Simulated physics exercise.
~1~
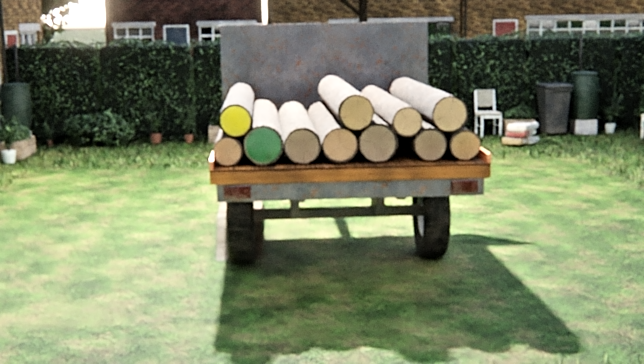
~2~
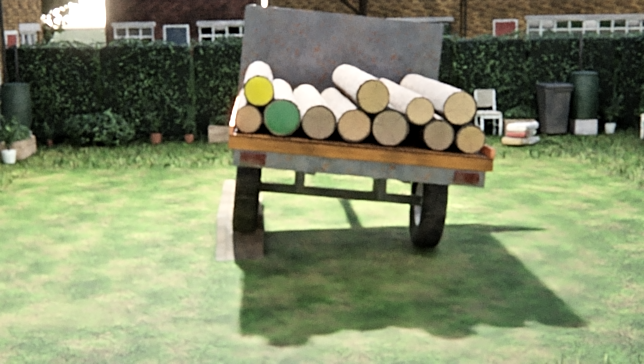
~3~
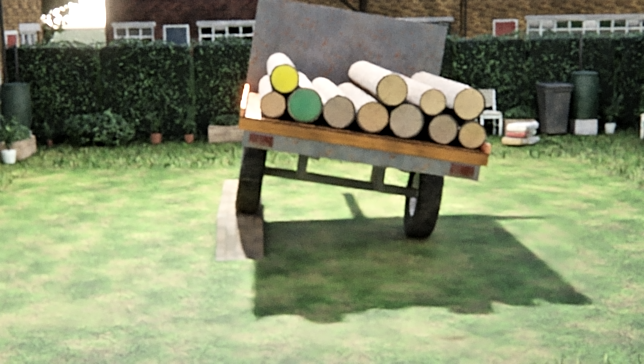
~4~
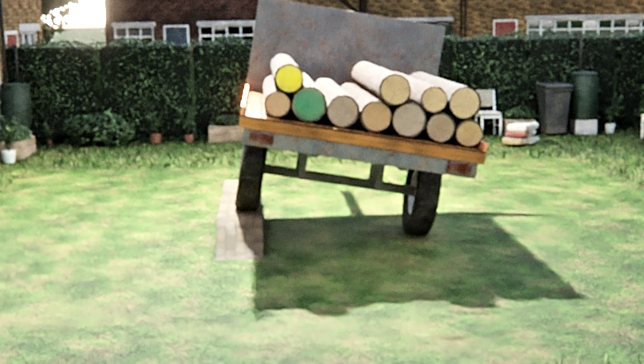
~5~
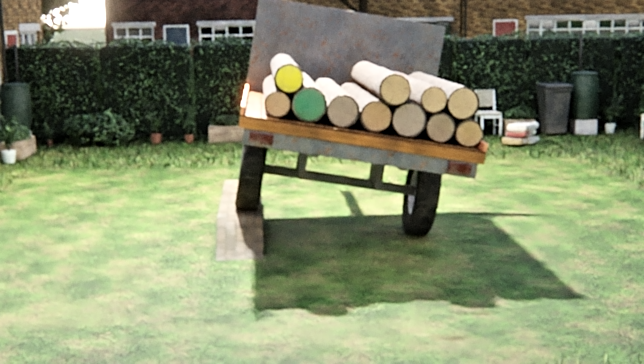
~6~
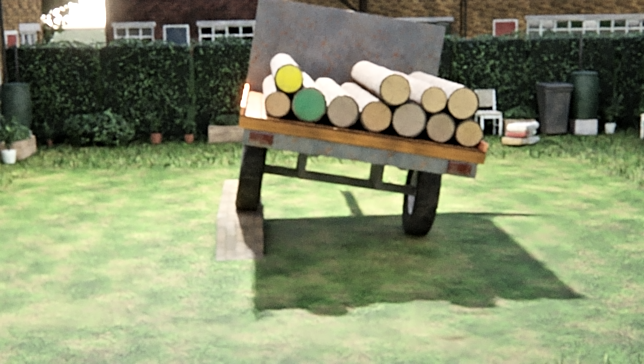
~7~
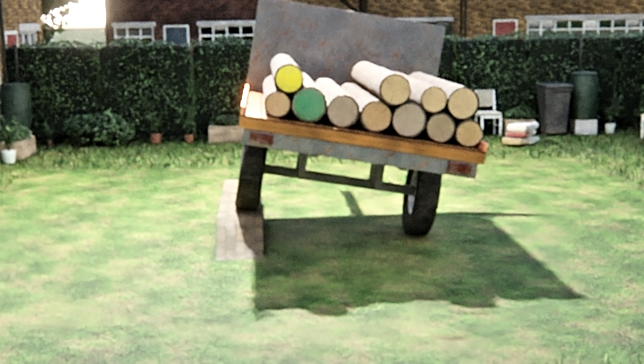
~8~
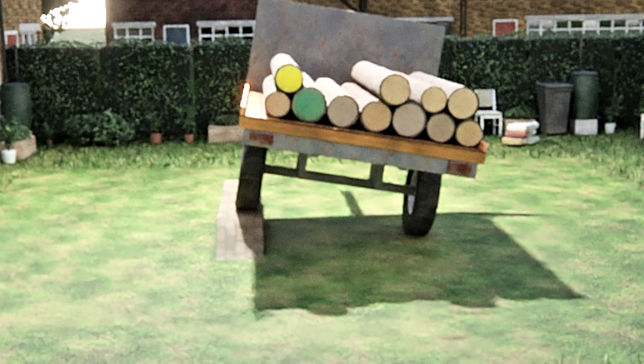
Flat trailer loaded with loose timber poles tilting right as its left wheel climbs a ramp, then standing still, all poles aboard.
